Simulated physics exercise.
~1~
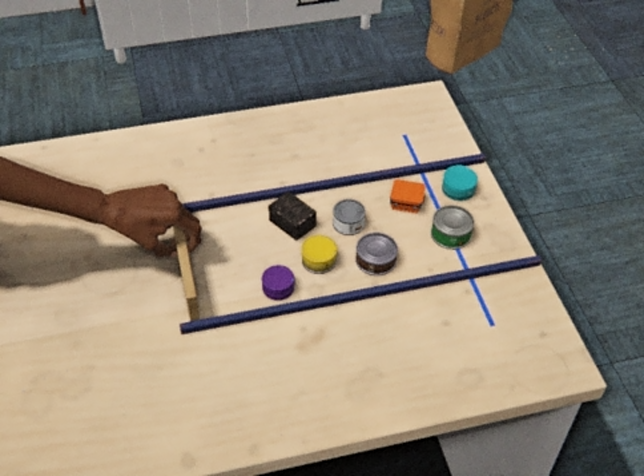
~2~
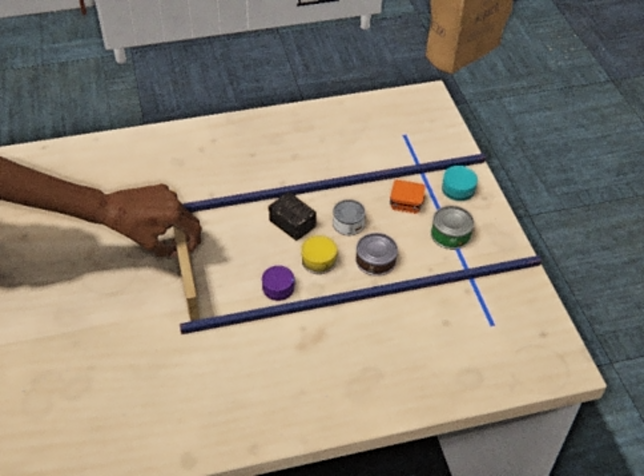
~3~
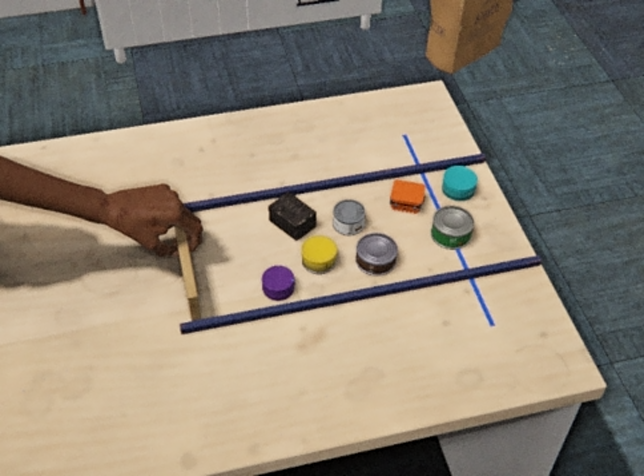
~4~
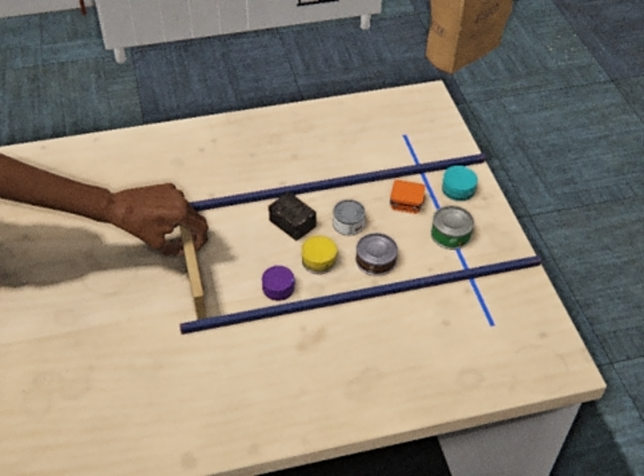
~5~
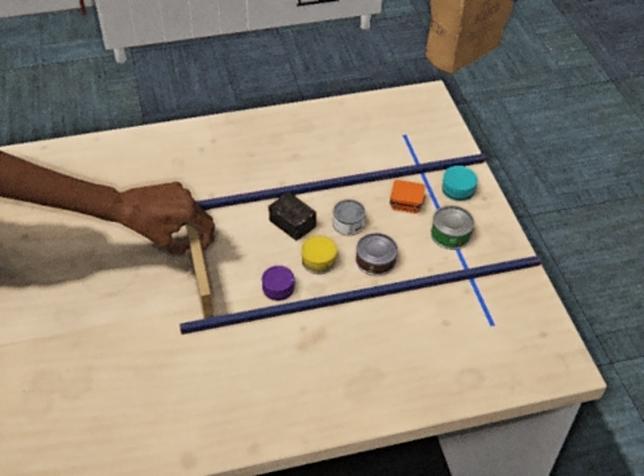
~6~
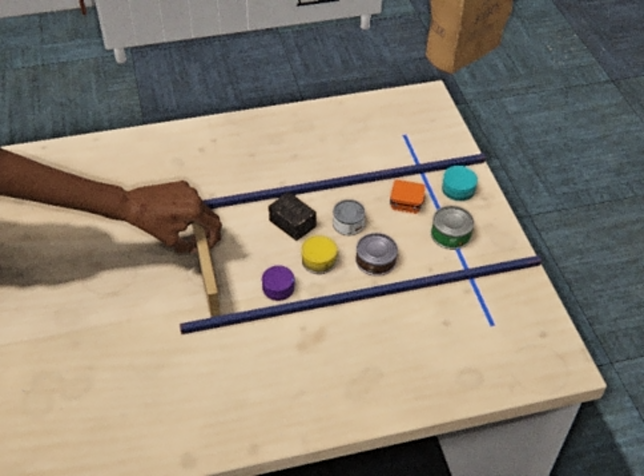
A hand slides an upright wooden board slightly to the right between two dark rails on a light tabletop, while the small tins, tubs and blocks scattered ahead of it, some near a blue tape line, stay still.
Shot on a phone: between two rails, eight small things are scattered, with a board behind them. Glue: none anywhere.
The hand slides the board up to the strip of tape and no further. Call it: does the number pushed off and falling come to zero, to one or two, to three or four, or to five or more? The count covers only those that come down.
It comes to one or two.
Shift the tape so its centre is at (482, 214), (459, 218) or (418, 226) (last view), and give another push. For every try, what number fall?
Result per try: 5; 2; 0.
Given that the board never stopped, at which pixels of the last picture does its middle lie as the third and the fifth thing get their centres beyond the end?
(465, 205), later (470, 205).
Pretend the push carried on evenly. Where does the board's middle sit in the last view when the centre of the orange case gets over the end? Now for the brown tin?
When the orange case crosses, the middle is near (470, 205); when the brown tin crosses, near (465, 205).
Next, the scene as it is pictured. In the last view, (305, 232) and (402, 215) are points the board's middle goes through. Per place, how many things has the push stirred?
It comes to 3 for the first spot, 8 for the other.
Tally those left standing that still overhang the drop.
Count: 1.
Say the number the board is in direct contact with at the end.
The number is 3.
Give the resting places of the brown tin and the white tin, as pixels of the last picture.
You'll see the brown tin at (504, 237), with the white tin at (480, 194).
Soon after, none off yet; turquoise tub at rest near (460, 184); green pot at rest near (452, 228); orange case at rest near (407, 197).
At rest, the number that fall off is one or two; fallen, turquoise tub.
